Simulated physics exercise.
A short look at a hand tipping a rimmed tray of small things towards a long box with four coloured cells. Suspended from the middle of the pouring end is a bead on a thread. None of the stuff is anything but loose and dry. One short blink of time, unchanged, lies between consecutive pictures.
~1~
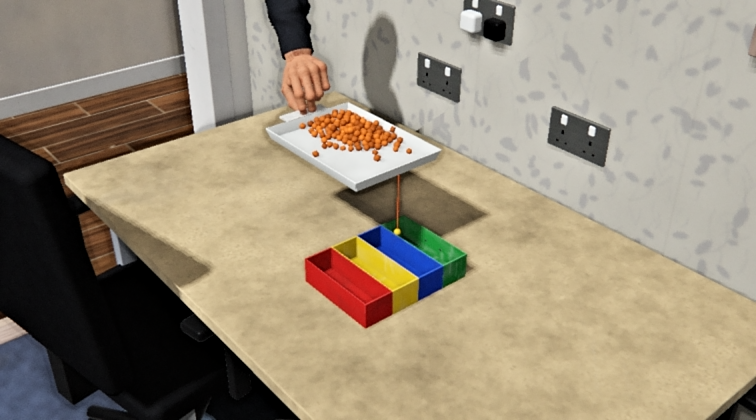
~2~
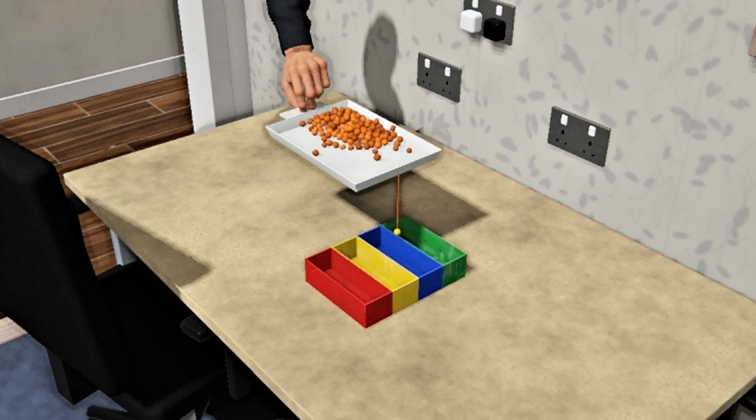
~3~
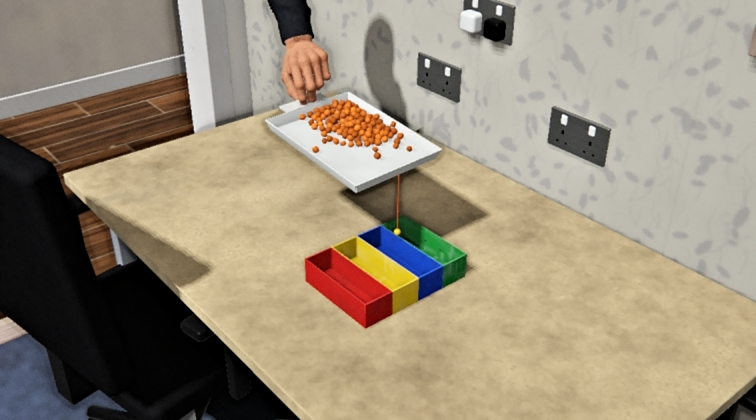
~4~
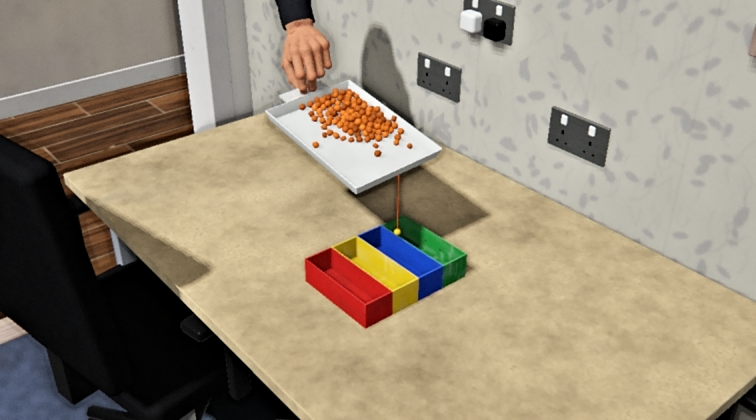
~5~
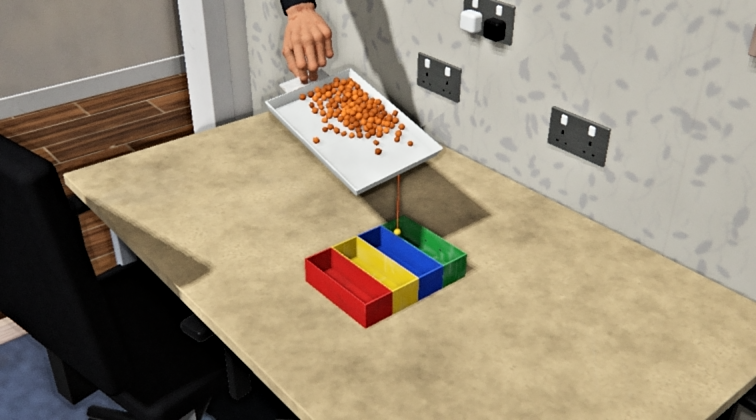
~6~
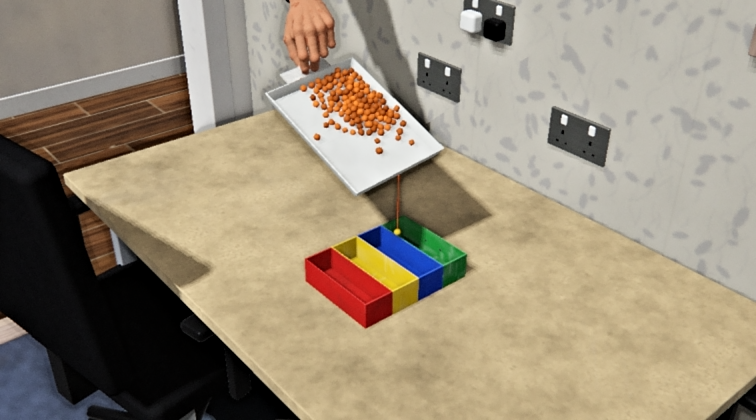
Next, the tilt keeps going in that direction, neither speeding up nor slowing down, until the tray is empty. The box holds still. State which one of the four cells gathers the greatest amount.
It is the yellow cell.
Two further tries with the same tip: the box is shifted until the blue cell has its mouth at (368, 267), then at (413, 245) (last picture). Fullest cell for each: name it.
Result 1: The cell in blue. Result 2: The red cell.
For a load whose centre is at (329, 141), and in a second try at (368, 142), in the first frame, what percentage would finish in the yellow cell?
About 50 %, then about 50 %.
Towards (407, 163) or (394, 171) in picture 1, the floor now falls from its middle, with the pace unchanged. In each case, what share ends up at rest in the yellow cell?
About 0 and 10 per cent.
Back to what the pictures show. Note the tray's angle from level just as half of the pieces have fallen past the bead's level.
Roughly 95 degrees of tilt.
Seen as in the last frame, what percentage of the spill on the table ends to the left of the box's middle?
Close to 30 %.
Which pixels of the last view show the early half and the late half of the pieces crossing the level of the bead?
Earlier half at (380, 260), later half at (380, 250).
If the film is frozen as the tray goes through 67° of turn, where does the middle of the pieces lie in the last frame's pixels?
In the last view, the load is centred close to (379, 177).
Soon, tray tipped steeply; most on the tray; a stray few in the yellow cell; about a quarter falling or outside the box.
A while on, tray tipped past a quarter turn; a small part on the tray; about a third in the yellow cell; about a quarter in the red cell; a small part in the blue cell; a stray few in the green cell; about a quarter falling or outside the box.
Towards the end, tray tipped past a quarter turn; about half in the yellow cell; about a quarter in the blue cell; about a quarter in the red cell; a stray few in the green cell; a small part falling or outside the box.
Finally, tray tipped past a quarter turn; about half in the yellow cell; about a quarter in the blue cell; about a quarter in the red cell; a stray few in the green cell; a small part outside the box.
